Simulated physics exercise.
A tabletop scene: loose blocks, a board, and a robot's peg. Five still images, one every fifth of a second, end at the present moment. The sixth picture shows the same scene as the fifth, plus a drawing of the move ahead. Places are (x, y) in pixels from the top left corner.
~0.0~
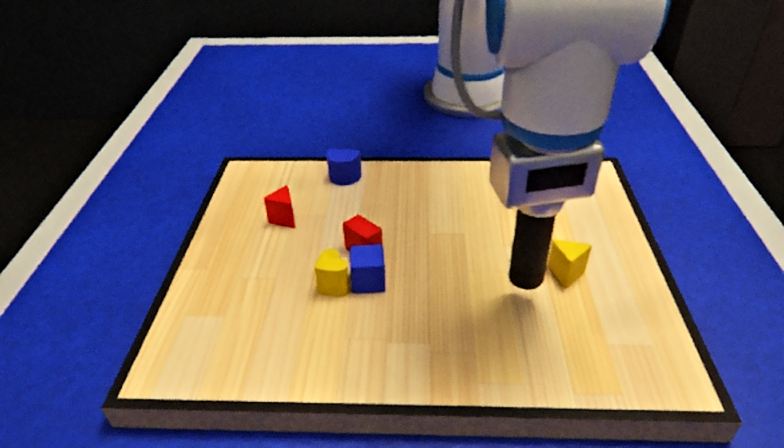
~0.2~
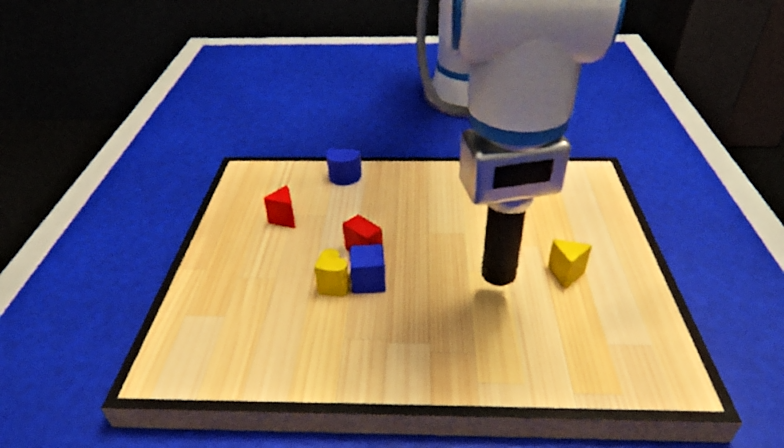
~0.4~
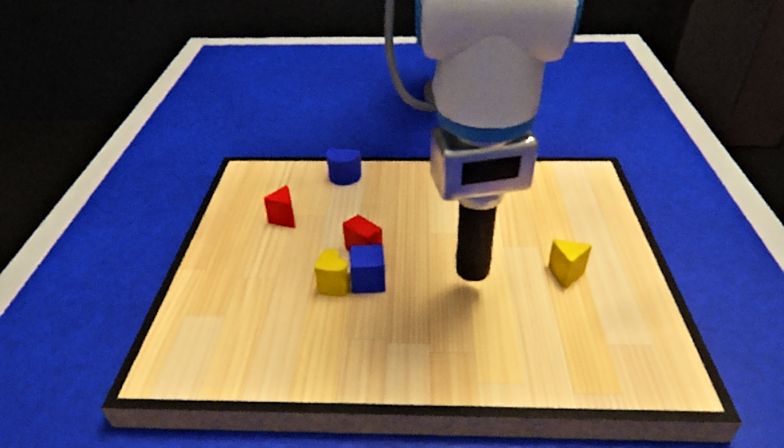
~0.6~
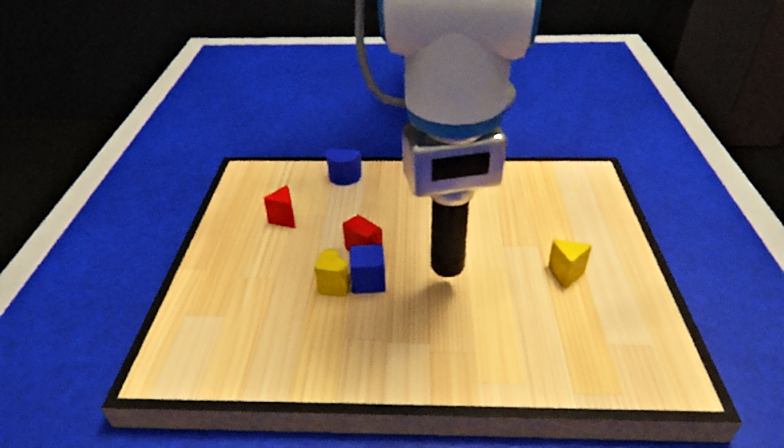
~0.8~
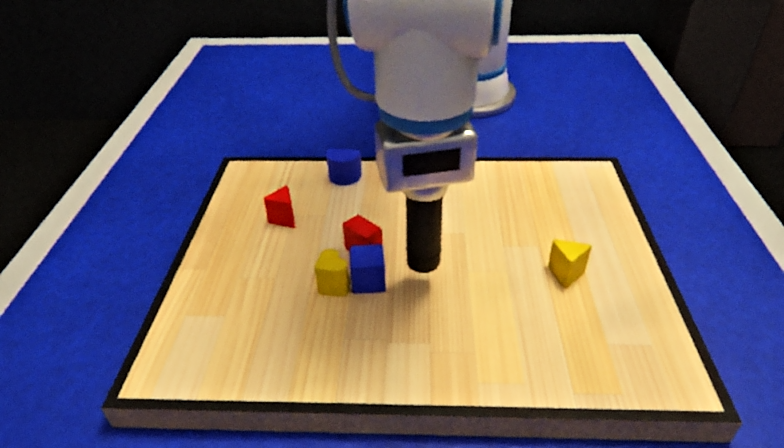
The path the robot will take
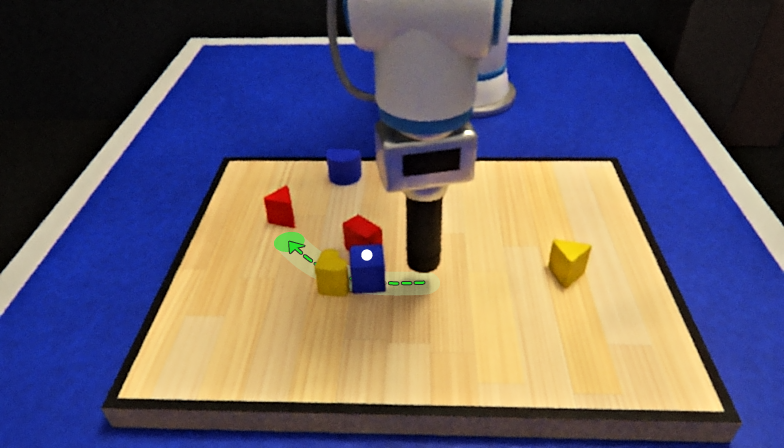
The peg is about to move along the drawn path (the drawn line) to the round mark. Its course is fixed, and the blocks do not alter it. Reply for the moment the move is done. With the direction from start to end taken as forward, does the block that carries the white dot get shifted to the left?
Yes.
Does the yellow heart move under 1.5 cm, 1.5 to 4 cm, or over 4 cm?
Beyond 4 cm.
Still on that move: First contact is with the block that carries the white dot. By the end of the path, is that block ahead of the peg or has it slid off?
Gone from the front.
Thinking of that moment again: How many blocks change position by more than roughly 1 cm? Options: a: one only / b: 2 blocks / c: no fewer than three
My pick is b.
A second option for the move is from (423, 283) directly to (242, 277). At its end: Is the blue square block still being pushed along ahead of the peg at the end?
Yes.
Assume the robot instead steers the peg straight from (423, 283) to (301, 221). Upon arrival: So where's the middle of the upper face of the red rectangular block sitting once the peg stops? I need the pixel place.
It should be at (290, 179) by then.
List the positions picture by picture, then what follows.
Lower end of the peg (526, 279), tops of blocks, red triangular piece (281, 195), yellow heart (331, 260), blue square block (367, 255), in the first frame.
Peg (499, 275), blocks as before, in the second frame.
Peg (473, 271), blocks as before, in the third frame.
Peg (448, 267), blocks as before, in the fourth frame.
Peg (424, 263), red triangular piece (281, 195), yellow heart (331, 260), blue square block (367, 255), in the fifth frame.
The drawn path runs from (423, 283) via (368, 282) and (320, 267), ending at (289, 242); the dot is on the blue square block.
On the path given first. One third of the way, peg (365, 262); yellow heart (300, 262), turned 20° clockwise; blue square block (330, 256).
Two thirds of the way, peg (317, 247); yellow heart (260, 265); blue square block (286, 253), turned 30° anticlockwise.
At the end, peg (286, 222); red triangular piece not moved; yellow heart (257, 266); blue square block (282, 252), turned 40° anticlockwise.
